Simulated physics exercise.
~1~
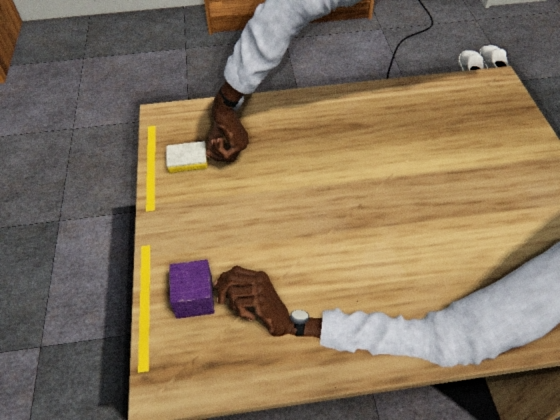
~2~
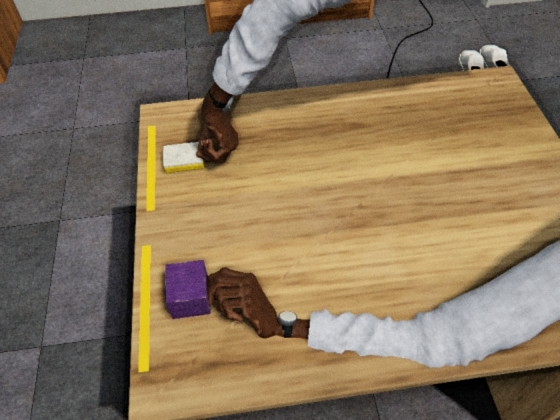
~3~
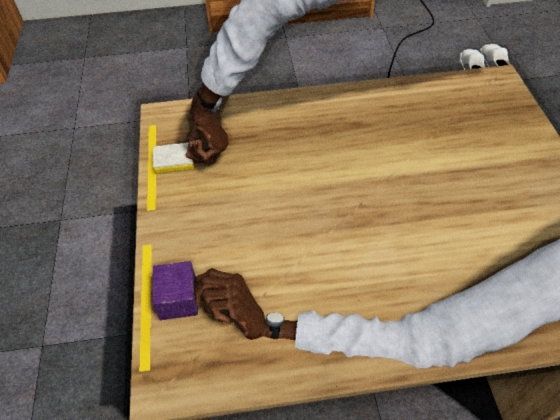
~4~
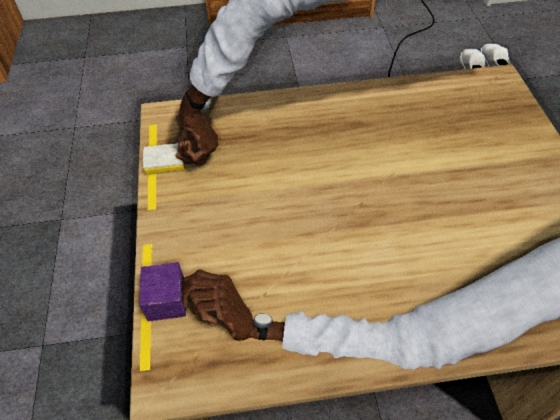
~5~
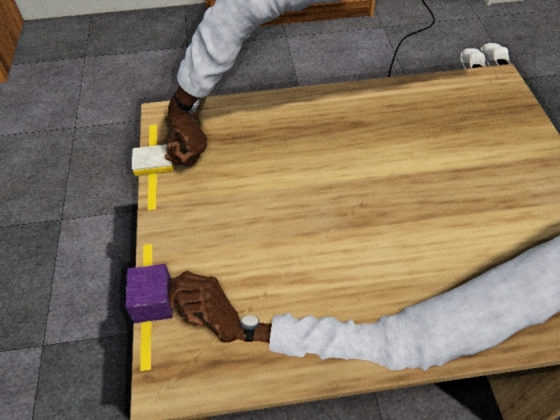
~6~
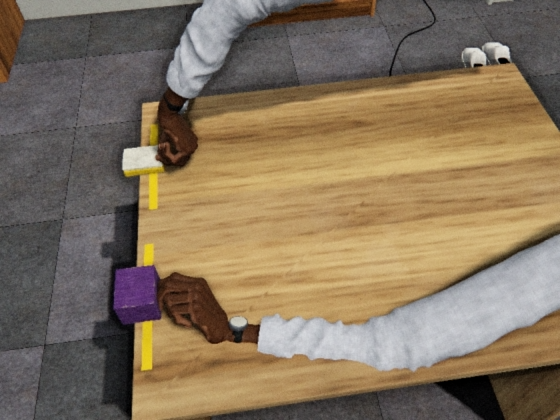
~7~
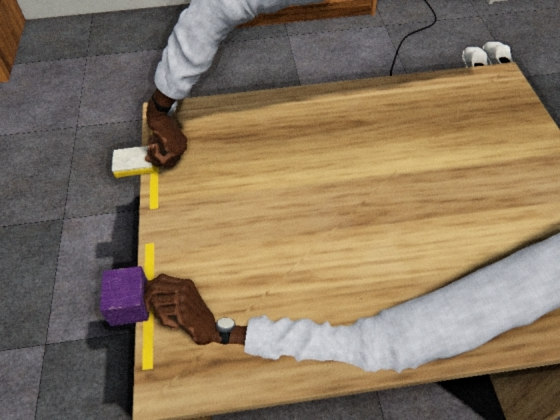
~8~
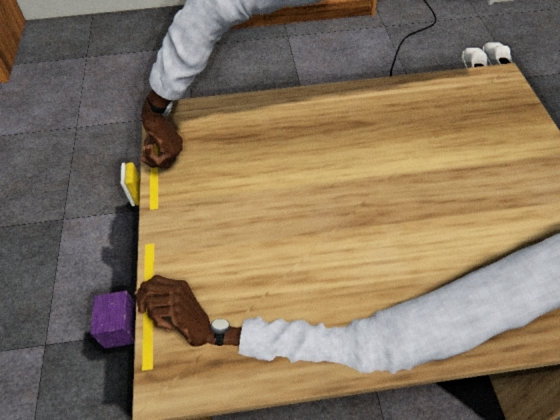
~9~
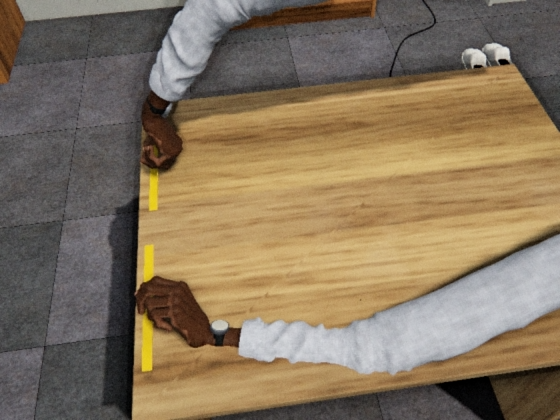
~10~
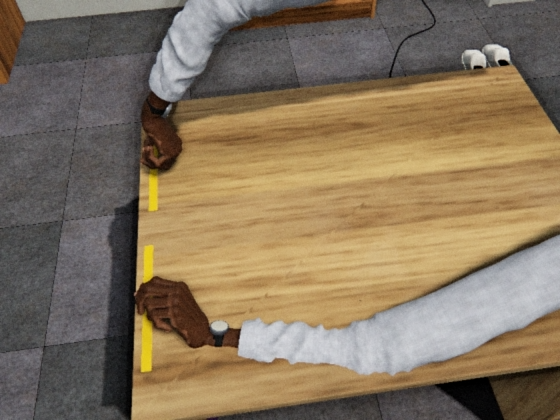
A yellow-and-white sponge and a purple block sit near the left end of a wooden table, seen from above at an angle in a room with grey carpet tiles. Two hands in pale grey sleeves rest behind them, one at the far side and one at the near side, with a yellow strip of tape ahead of each. The hands slowly push both things left, across the tape and out over the table's edge. Both tip and drop off the left side almost together. The hands stop by the tape, and the tabletop is left empty.
